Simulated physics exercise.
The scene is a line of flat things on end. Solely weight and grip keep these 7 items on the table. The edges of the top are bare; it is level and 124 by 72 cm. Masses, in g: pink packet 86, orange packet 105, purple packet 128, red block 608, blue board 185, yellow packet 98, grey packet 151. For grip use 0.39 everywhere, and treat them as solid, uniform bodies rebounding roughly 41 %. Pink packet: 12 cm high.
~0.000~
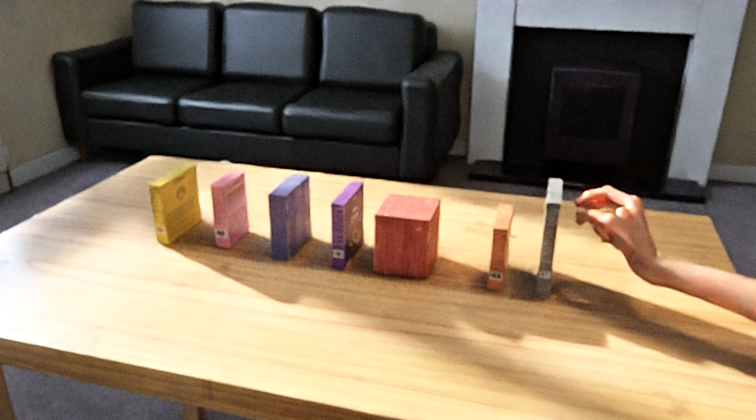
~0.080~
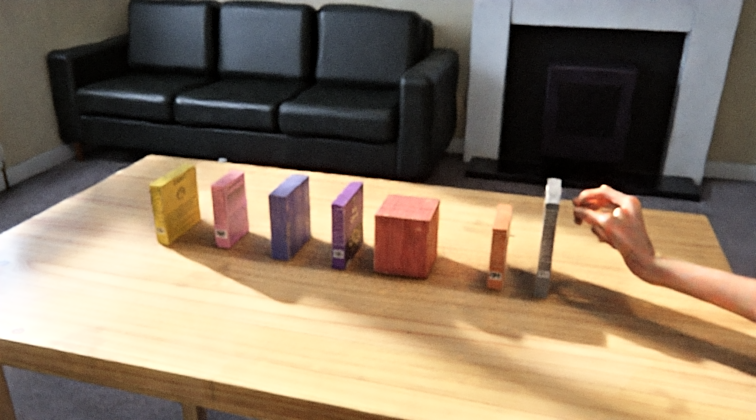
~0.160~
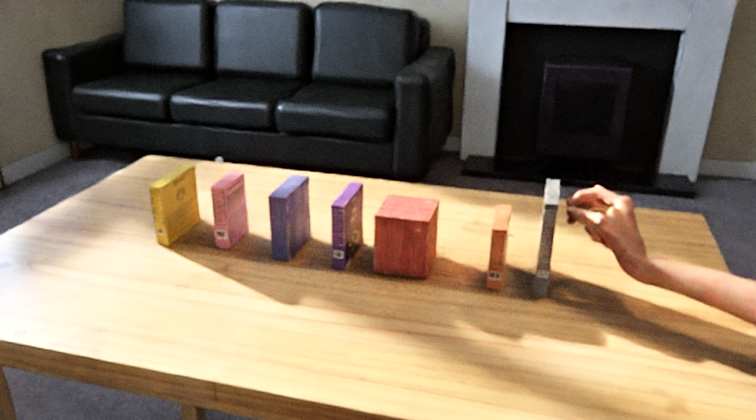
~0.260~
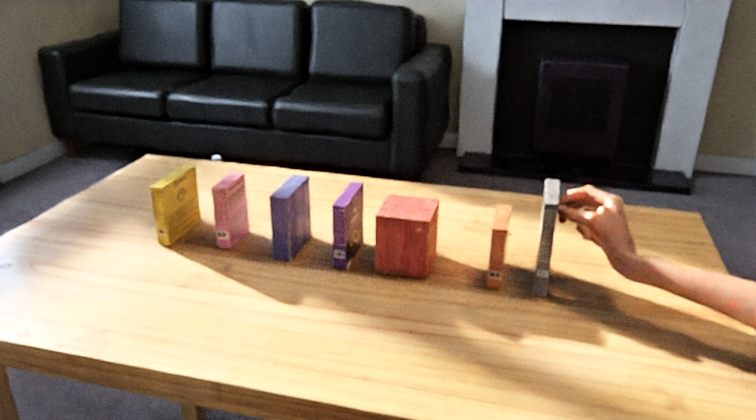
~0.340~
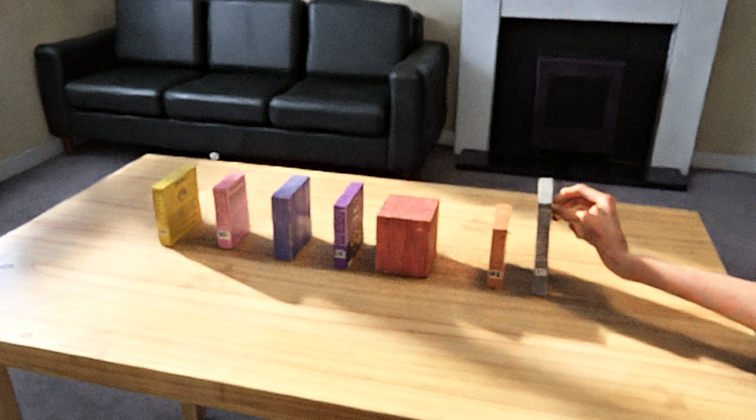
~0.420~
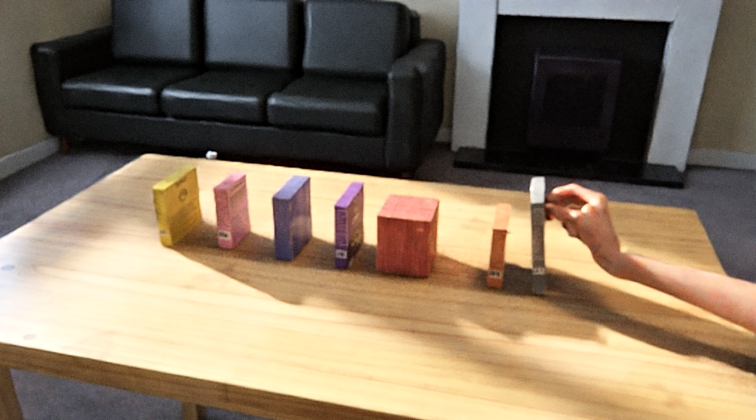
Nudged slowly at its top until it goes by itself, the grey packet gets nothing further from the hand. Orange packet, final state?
It comes down.
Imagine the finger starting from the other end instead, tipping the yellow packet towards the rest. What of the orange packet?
That way, the orange packet stays on its end.
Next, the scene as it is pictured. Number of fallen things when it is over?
All told, 2.
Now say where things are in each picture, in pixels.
In the first picture, orange packet (500, 247); pink packet (231, 209).
In the second picture, red block (407, 235); blue board (291, 217).
In the third picture, pink packet (231, 210); purple packet (348, 225).
In the fourth picture, red block (407, 235); blue board (292, 217).
In the fifth picture, grey packet 4° over; pink packet (232, 210); purple packet (350, 225).
In the sixth picture, grey packet 8° over; orange packet (499, 245); red block (408, 235).
After 0.72 s, grey packet 38° over; orange packet leaning 20° near (487, 244).
After 0.92 s, grey packet 89° over; orange packet on its side near (464, 260).
After 2.42 s, grey packet 90° over; orange packet on its side near (463, 260).
At rest (3.7 s), tipped over on the table, orange packet; the other 4 in place, give or take 5 cm. Seen from the same camera at the end, orange packet near (463, 260).
